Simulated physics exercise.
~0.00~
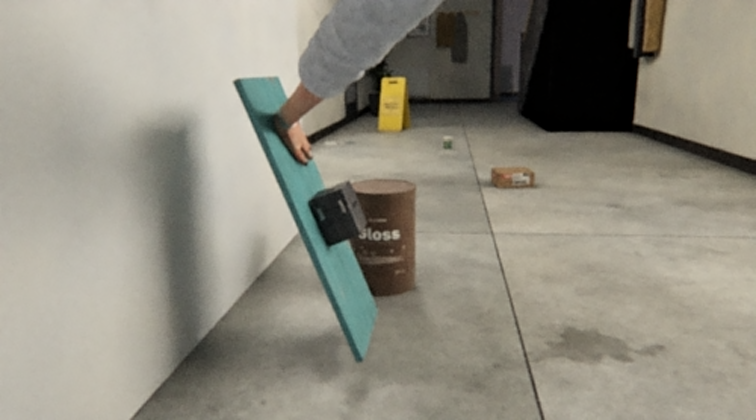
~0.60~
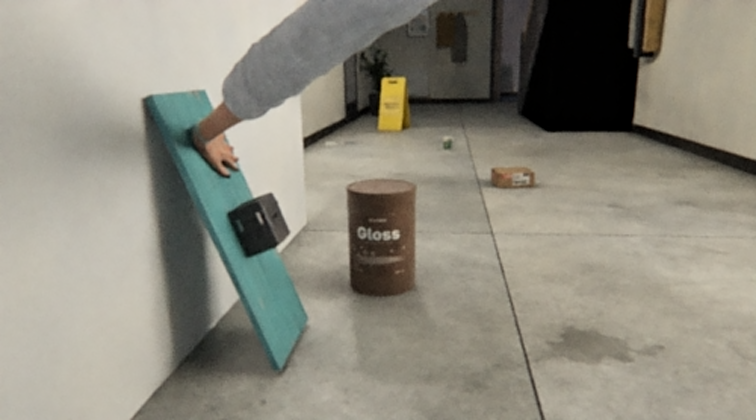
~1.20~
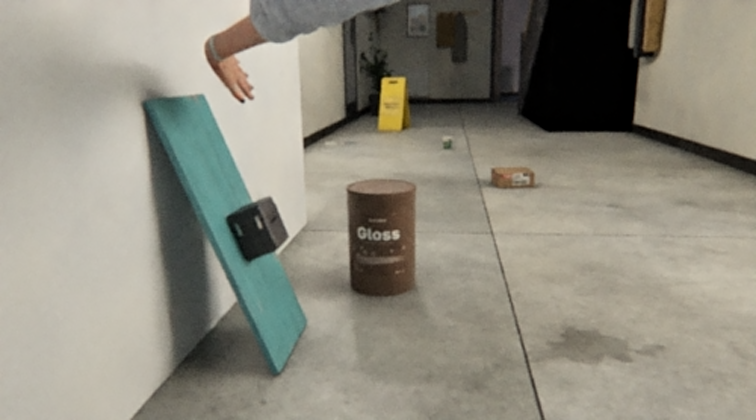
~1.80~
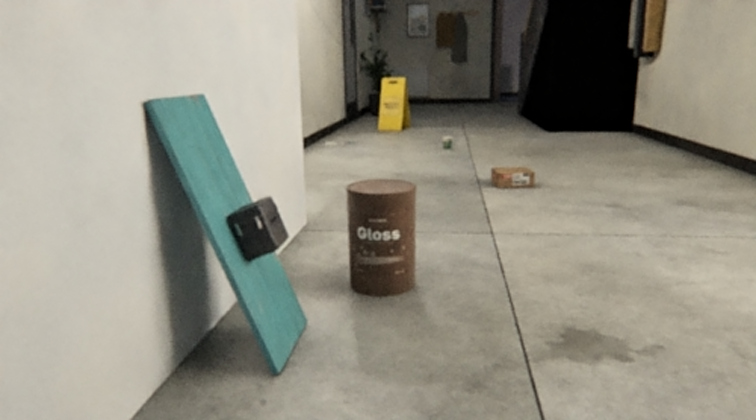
A turquoise board is leaned against the wall by a hand, released, and stays put.
